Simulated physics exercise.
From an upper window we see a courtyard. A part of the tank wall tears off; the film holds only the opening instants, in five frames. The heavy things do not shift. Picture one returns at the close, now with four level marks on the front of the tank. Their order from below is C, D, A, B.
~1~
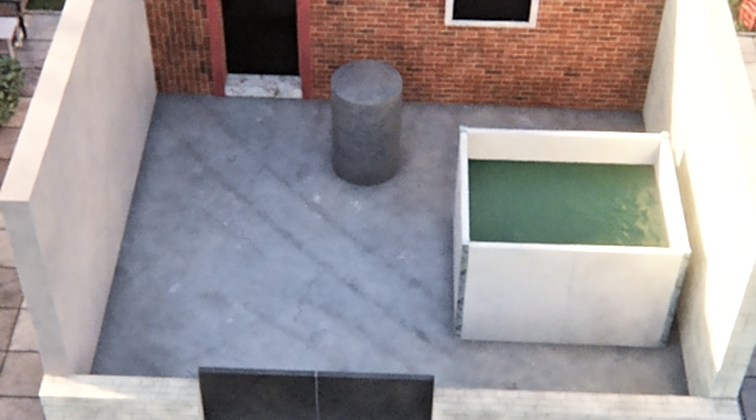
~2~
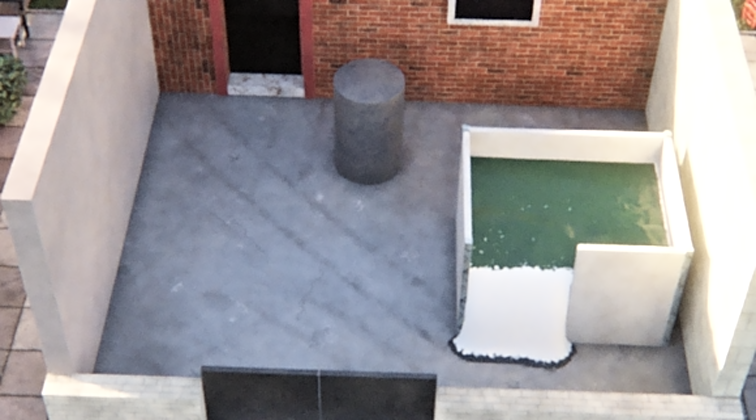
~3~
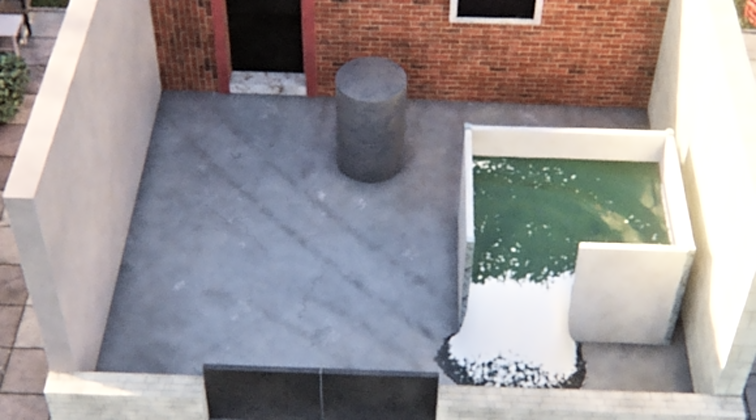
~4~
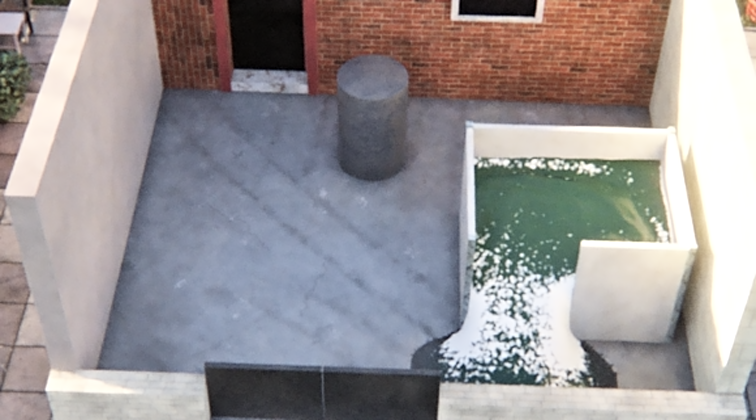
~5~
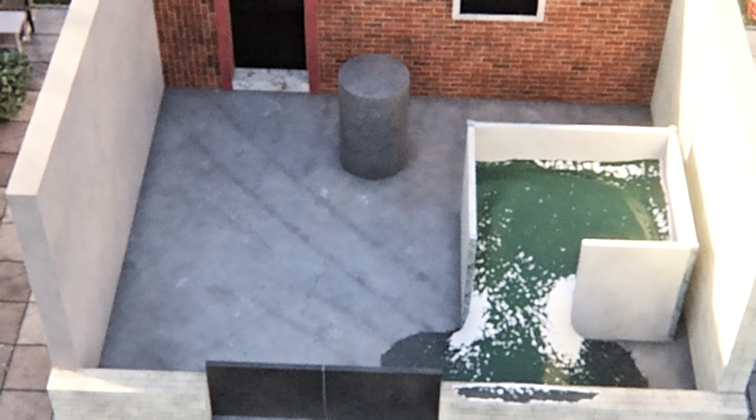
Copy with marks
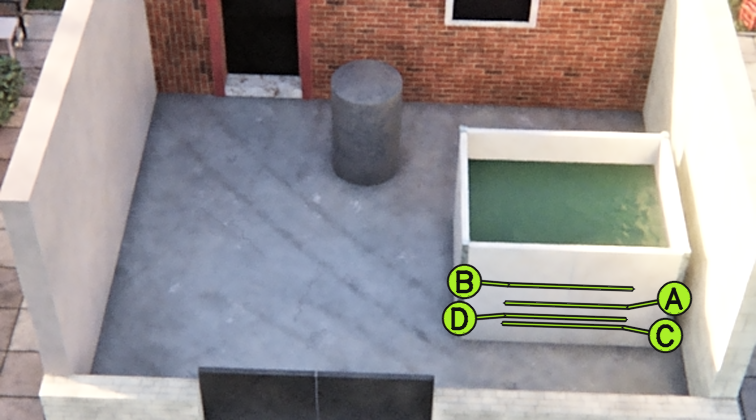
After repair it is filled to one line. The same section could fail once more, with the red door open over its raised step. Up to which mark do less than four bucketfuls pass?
B is the one.
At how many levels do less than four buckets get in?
All of the four.
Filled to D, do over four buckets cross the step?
No.
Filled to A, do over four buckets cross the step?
No, that is safe.
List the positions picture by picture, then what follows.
The first frame shows water in the tank at rest, its middle at (565, 214); foot of the red doorway at (264, 97); shut gate at (317, 380).
In the second frame, 1 % of the ground under water, visible out to (565, 356).
In the third frame, 4 % of the ground under water, visible out to (450, 349).
In the fourth frame, 7 % of the ground under water, visible out to (574, 341).
In the fifth frame, 11 % of the ground under water, visible out to (428, 344).
In lime, A at (566, 305); B at (570, 286); C at (563, 325); D at (564, 317); from the bottom up C, D, A, B.
With A, nothing gets over.
With B, a bucket or two gets in.
With C, nothing gets over.
With D, nothing gets over.
